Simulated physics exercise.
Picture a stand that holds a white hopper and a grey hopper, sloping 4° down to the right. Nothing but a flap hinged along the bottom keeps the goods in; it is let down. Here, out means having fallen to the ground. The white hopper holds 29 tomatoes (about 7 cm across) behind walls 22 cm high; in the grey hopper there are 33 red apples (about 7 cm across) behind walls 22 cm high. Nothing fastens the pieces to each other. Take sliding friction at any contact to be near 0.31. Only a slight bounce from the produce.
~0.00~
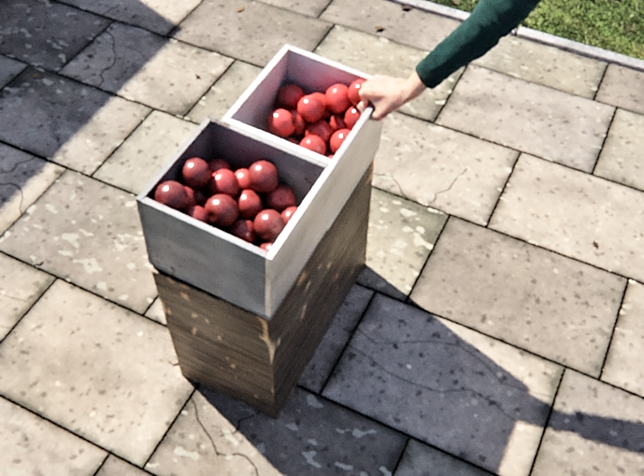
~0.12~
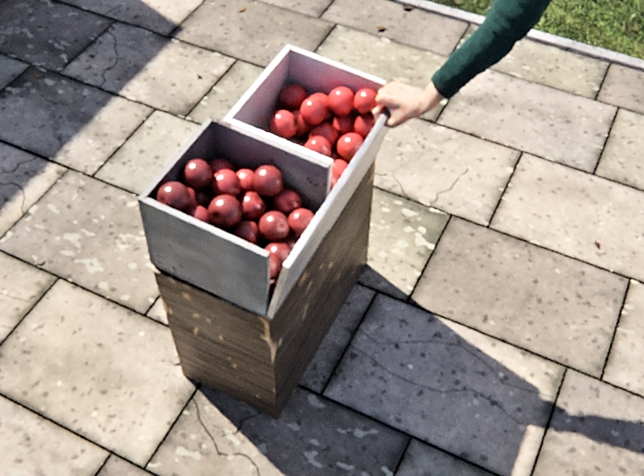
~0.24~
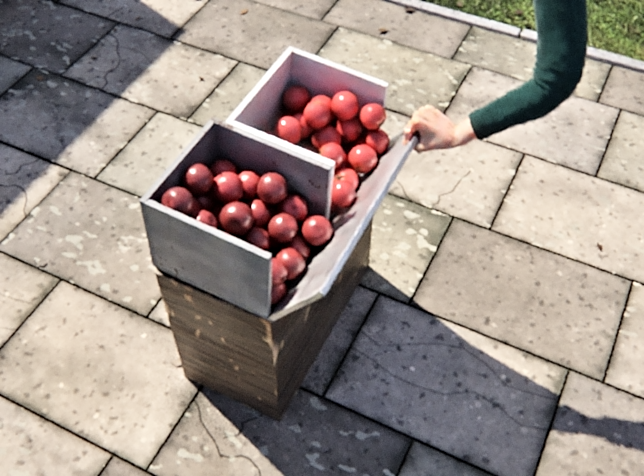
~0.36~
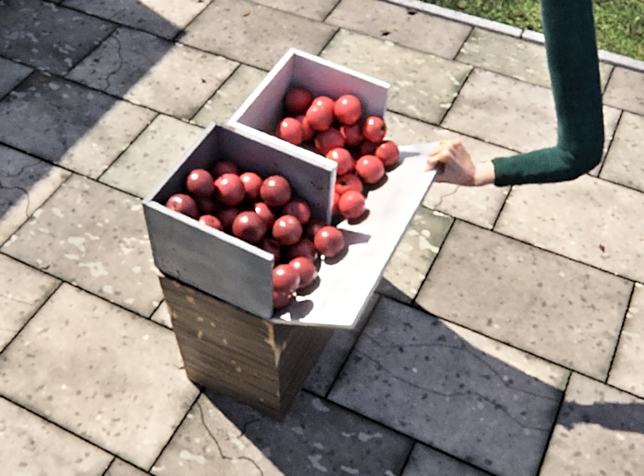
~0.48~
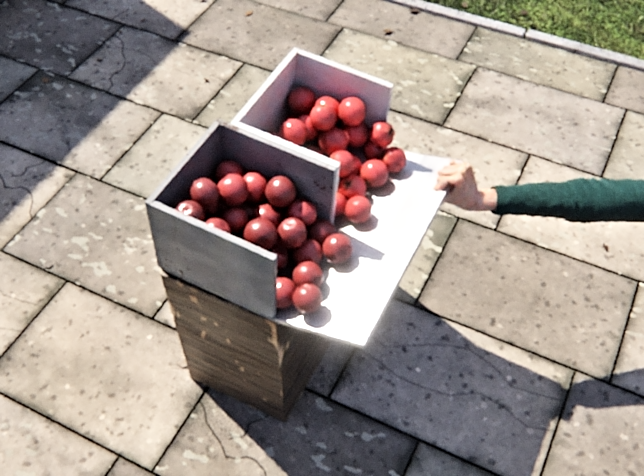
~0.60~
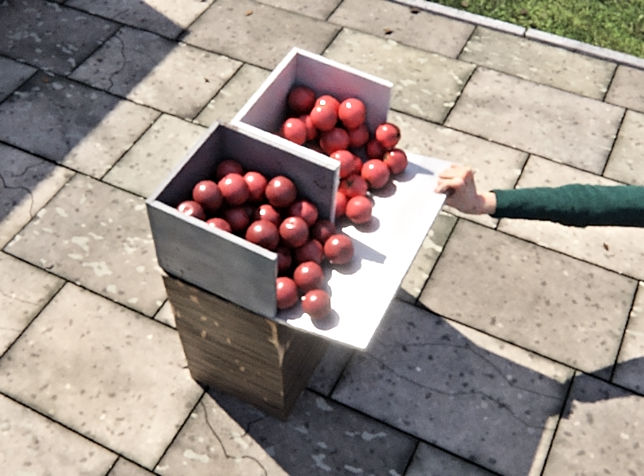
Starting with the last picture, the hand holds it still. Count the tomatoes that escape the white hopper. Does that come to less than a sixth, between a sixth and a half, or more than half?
Onto the ground goes a portion smaller than a sixth.
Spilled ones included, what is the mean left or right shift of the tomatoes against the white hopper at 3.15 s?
About 4 cm to the right.
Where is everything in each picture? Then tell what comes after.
In the first frame (places track the rim corner closest to us here), white hopper (its farthest corner) (290, 47); grey hopper (267, 255); flap down by 0°; none in free fall.
In the second frame, white hopper (291, 47); flap down by 9°.
In the third frame, white hopper (293, 49); flap down by 31°.
In the fourth frame, white hopper (295, 51); flap down by 56°.
In the fifth frame, white hopper (298, 51); flap down by 74°.
In the sixth frame, white hopper (298, 50); grey hopper (276, 257); flap down by 77°; none in free fall.
After 1.01 s, the white hopper has all 29 and the grey hopper has all 33.
After 1.52 s, the white hopper is down by 1 of 29 and the grey hopper has all 33.
After 2.23 s, the white hopper is down by 1 of 29 and the grey hopper has all 33.
Outcome (at 3.15 s), the white hopper is down by 1 of 29 and the grey hopper has all 33. Asked share, 1 of 29, 3 per cent.
